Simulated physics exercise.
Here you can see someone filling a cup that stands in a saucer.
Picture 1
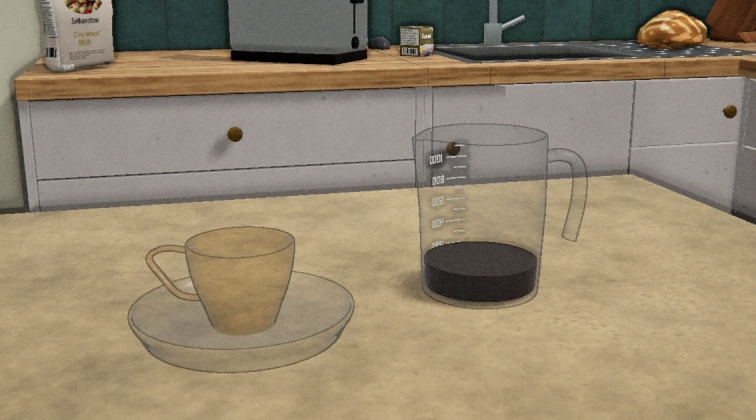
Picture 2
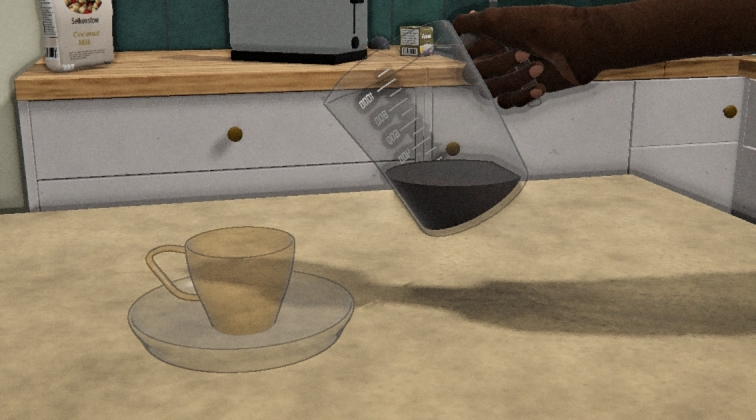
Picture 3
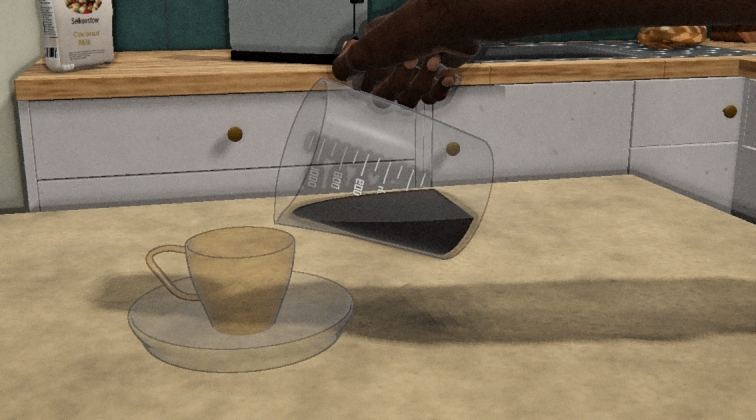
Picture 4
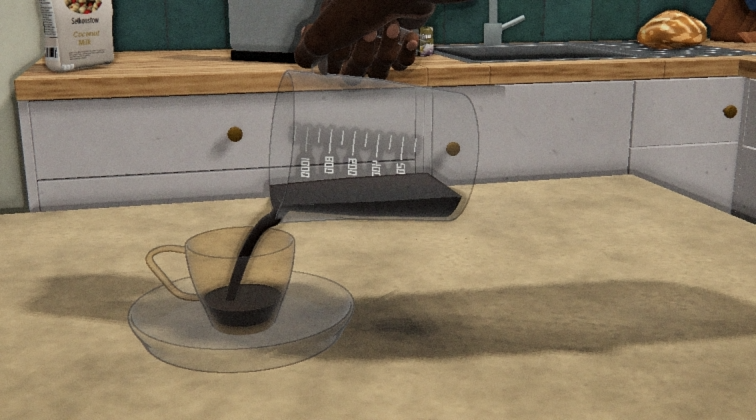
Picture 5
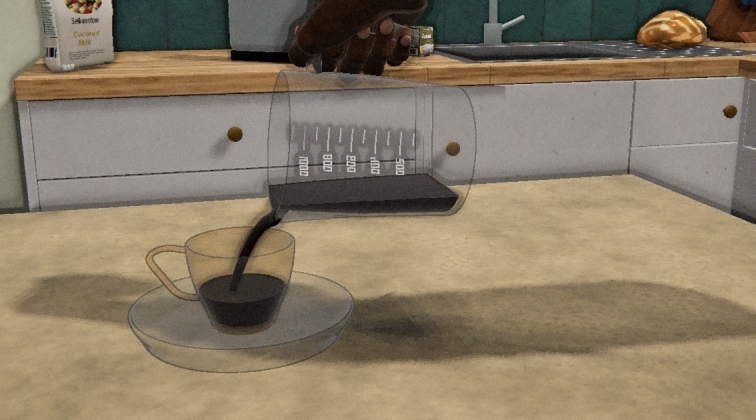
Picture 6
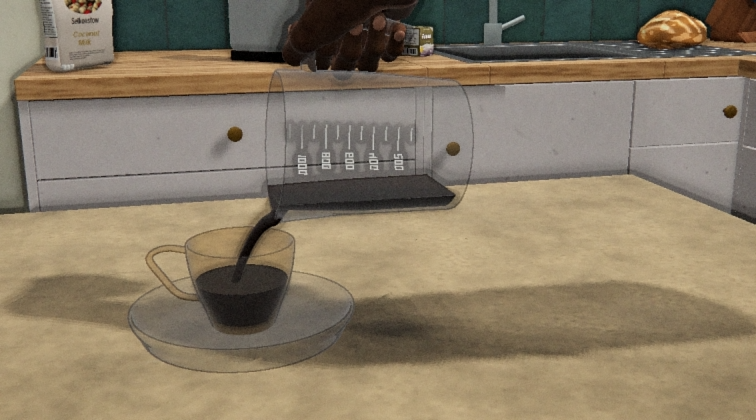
A hand lifted a clear measuring jug of dark liquid off the table, tilted it to the left over a glass cup on a saucer, and poured a steady stream that filled the cup partway.
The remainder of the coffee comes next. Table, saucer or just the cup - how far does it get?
Just the cup.
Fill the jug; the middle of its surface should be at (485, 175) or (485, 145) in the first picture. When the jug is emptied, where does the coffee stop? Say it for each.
As listed: On to the top, over both.
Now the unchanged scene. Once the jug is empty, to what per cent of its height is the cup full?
The cup ends up filled to about 80 per cent of its height.
Shortly, the cup is about two thirds full; the saucer is dry.
Then, the cup is about three quarters full; the saucer is dry.
At the finish, the cup is about three quarters full; the saucer is dry.
